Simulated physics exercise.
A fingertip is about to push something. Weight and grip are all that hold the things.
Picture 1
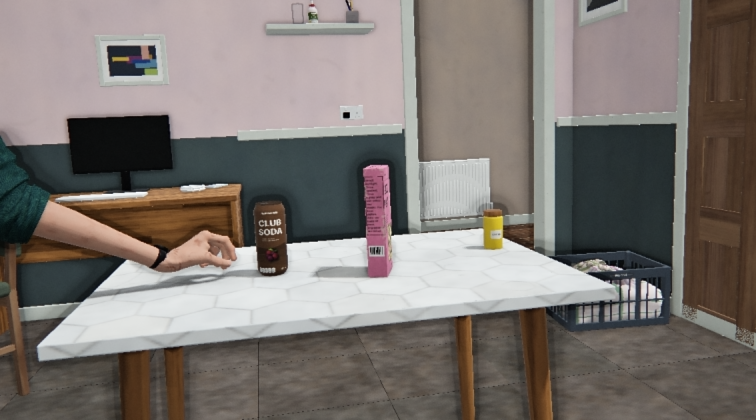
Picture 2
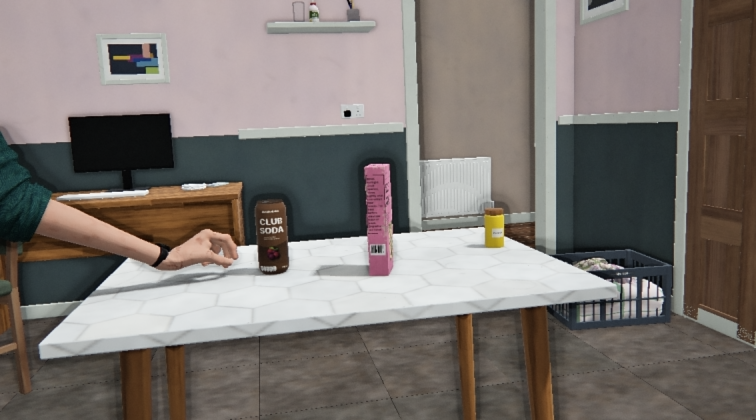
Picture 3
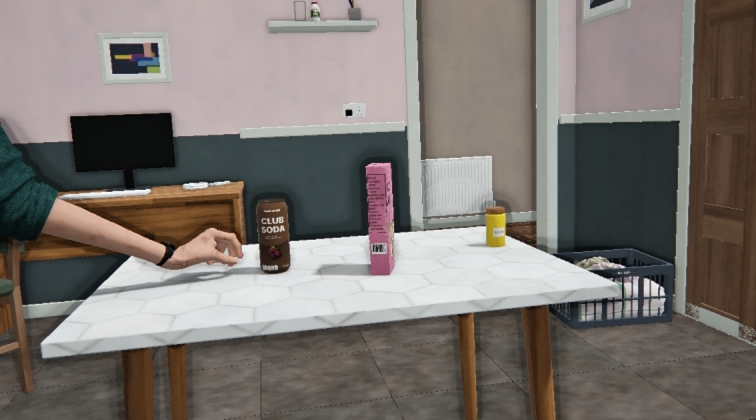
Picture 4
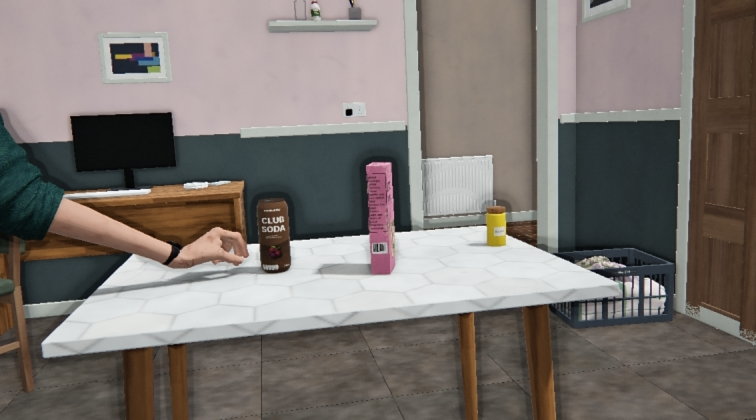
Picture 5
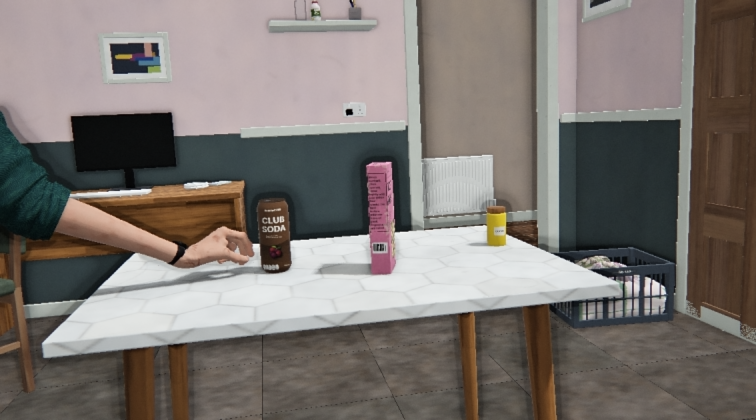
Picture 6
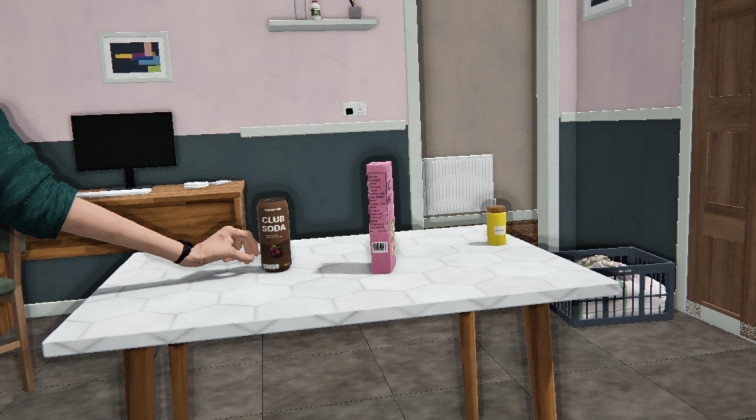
A hand beside a brown soda can on a white table moves slightly right.
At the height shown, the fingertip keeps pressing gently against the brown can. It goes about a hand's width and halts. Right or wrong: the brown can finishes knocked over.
Wrong.
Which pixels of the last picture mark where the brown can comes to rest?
End position, last frame: About (331, 230).
Then, 0.30 s later than the last frame, brown can moved a little near (290, 233).
Then, 0.60 s later than the last frame, brown can moved about its own width near (309, 232).
Then, 0.90 s later than the last frame, brown can moved well along near (327, 230).
When it is over, moved from the start, brown can. End places, in pixels of the last picture, brown can near (331, 231).
